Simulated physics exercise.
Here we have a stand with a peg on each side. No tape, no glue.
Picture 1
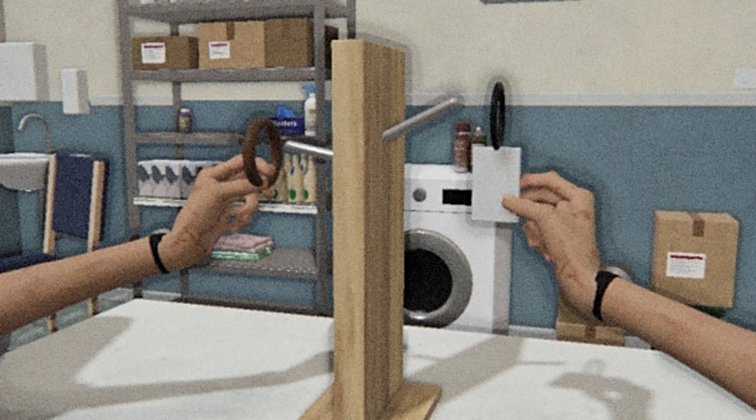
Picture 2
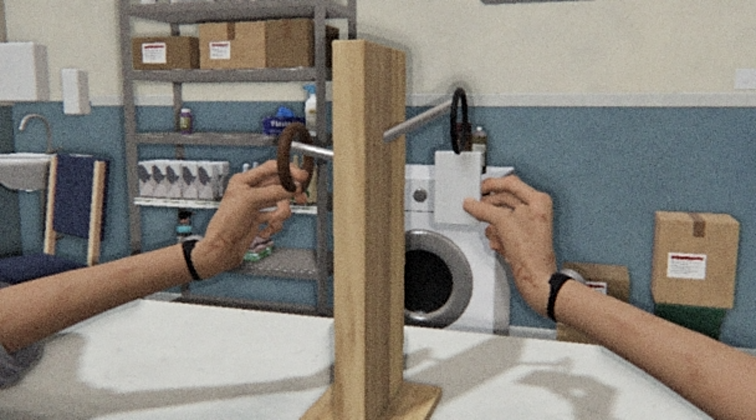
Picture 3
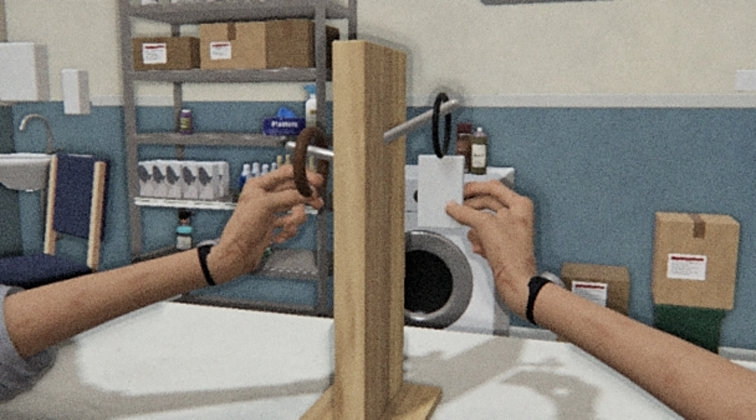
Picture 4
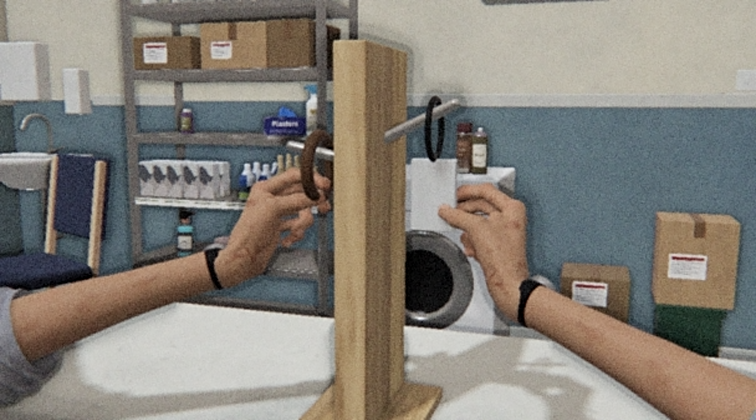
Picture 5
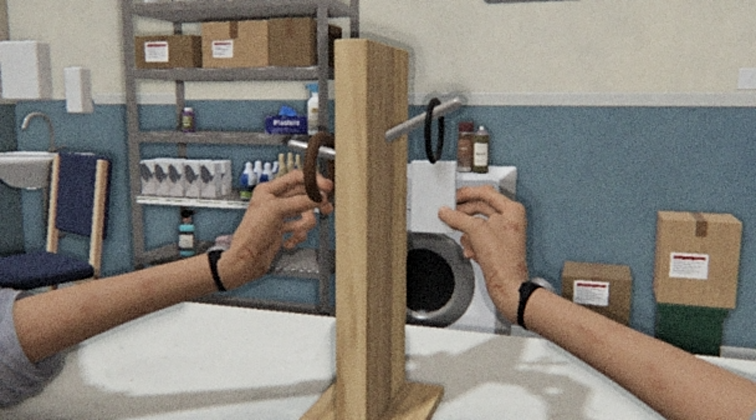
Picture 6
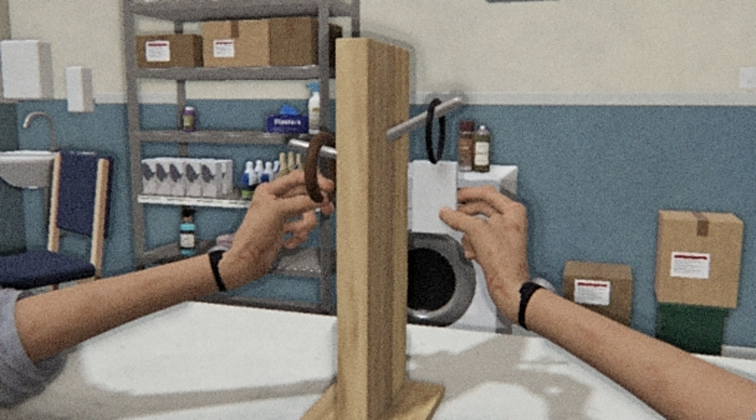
In a laundry room, two hands moving a brown ring and a white-tagged black ring inward onto pegs, then holding still.
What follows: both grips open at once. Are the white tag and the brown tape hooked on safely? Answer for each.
As it turns out, the white tag hangs there; the brown tape hangs there.
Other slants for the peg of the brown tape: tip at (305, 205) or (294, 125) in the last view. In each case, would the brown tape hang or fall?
In that order, it slips down; remains hooked.
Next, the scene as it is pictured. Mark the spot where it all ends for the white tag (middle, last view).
At about (409, 181).
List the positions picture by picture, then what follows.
In the first frame, still on the way; white tag (497, 152); brown tape (263, 154); peg stand (371, 238).
In the second frame, still on the way; brown tape (296, 160); peg stand (371, 238).
In the third frame, still on the way; white tag (441, 160); peg stand (372, 239).
In the fourth frame, still on the way; brown tape (319, 167); peg stand (372, 239).
In the fifth frame, still on the way; white tag (434, 165); peg stand (373, 237).
In the sixth frame, in place, still held; white tag (435, 166); brown tape (323, 169); peg stand (374, 237).
Then, 0.18 s later than the last frame, white tag tilted by 7° near (429, 173); brown tape at rest near (322, 170).
Then, 0.40 s later than the last frame, white tag tilted by 5° near (410, 180); brown tape at rest near (322, 170).
When it is over, the white tag remains hooked, near (409, 181); the brown tape remains hooked, near (322, 170).
